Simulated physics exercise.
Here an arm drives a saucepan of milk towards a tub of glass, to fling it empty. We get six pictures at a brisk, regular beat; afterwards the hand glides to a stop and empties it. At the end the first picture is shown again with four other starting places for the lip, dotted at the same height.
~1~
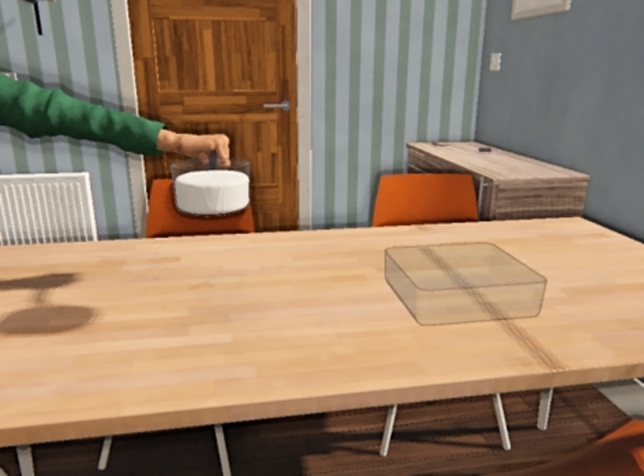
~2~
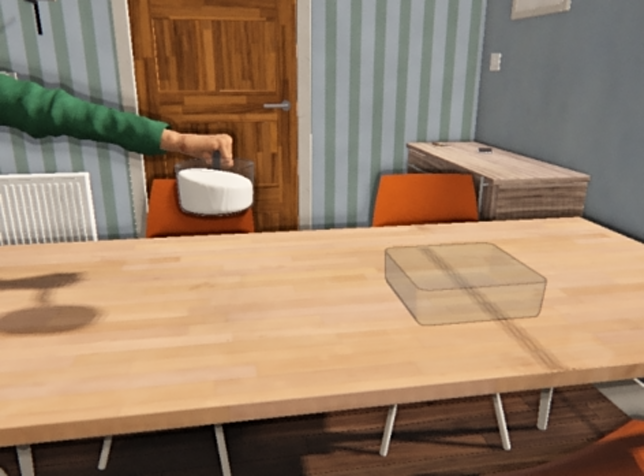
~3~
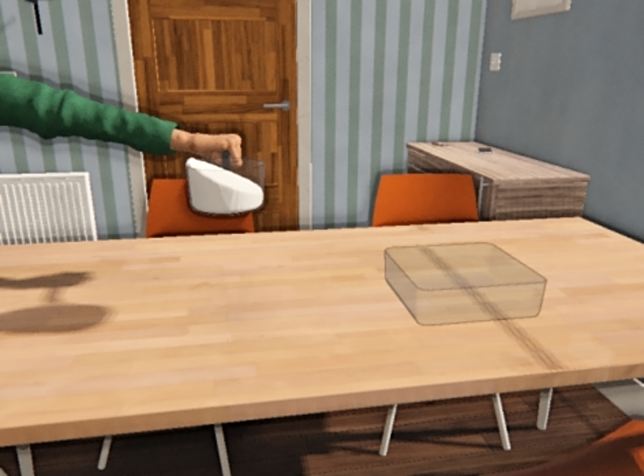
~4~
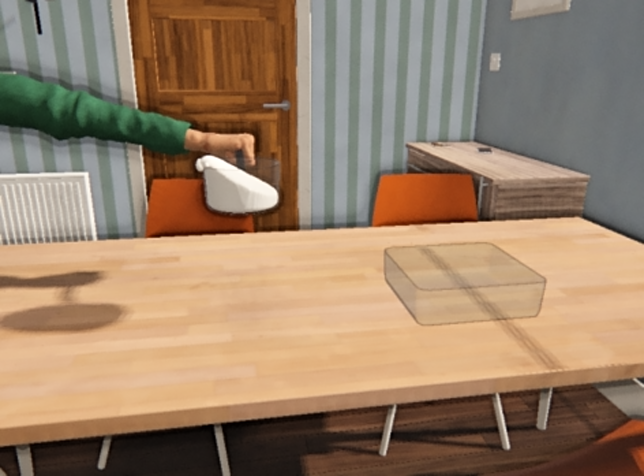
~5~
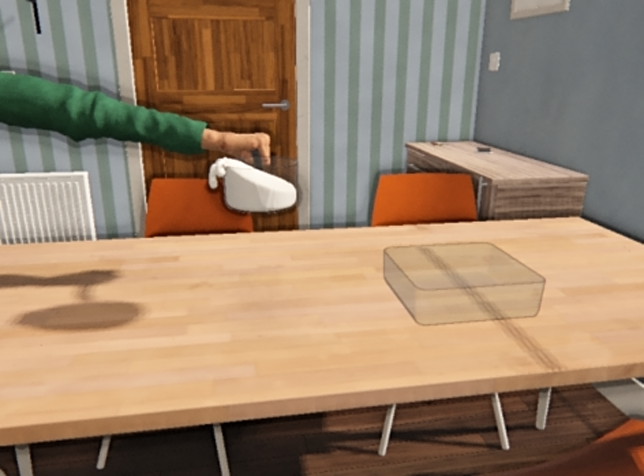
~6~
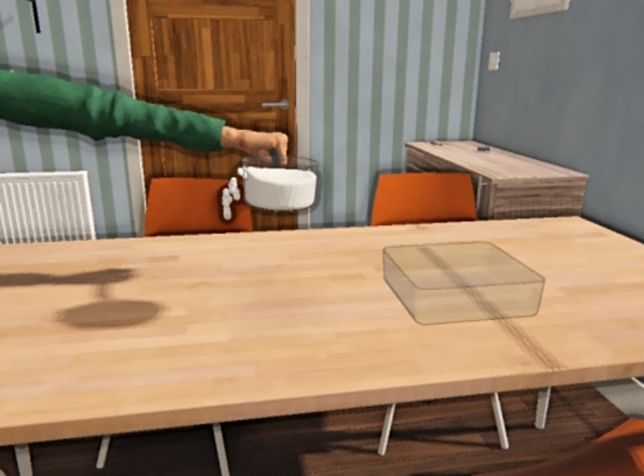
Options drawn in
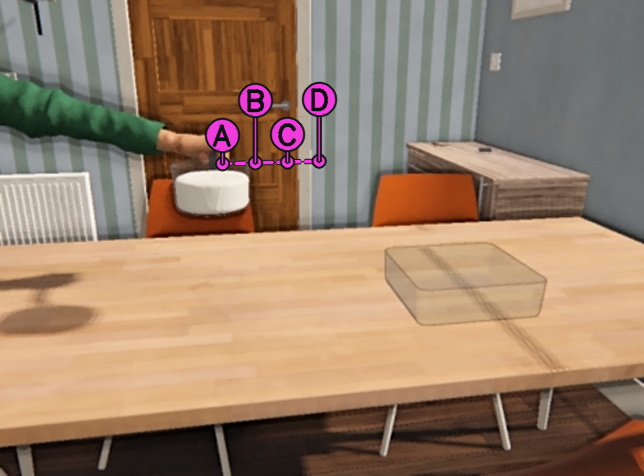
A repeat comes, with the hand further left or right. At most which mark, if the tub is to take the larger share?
Go for C.
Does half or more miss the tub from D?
No, not at all.
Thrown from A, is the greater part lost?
Yes, it does.
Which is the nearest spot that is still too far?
Here it is spot B.
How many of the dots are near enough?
Two.
In magenta, A at (222, 163); B at (255, 162); C at (287, 162); D at (319, 161).
For spot A, about 13 % lands in the tub, 85 % falls short and 3 % goes beside or beyond.
For spot B, about 33 % lands in the tub, 63 % falls short and 5 % goes beside or beyond.
For spot C, about 81 % lands in the tub, 13 % falls short and 6 % goes beside or beyond.
For spot D, about 89 % lands in the tub, 4 % falls short and 7 % goes beside or beyond.
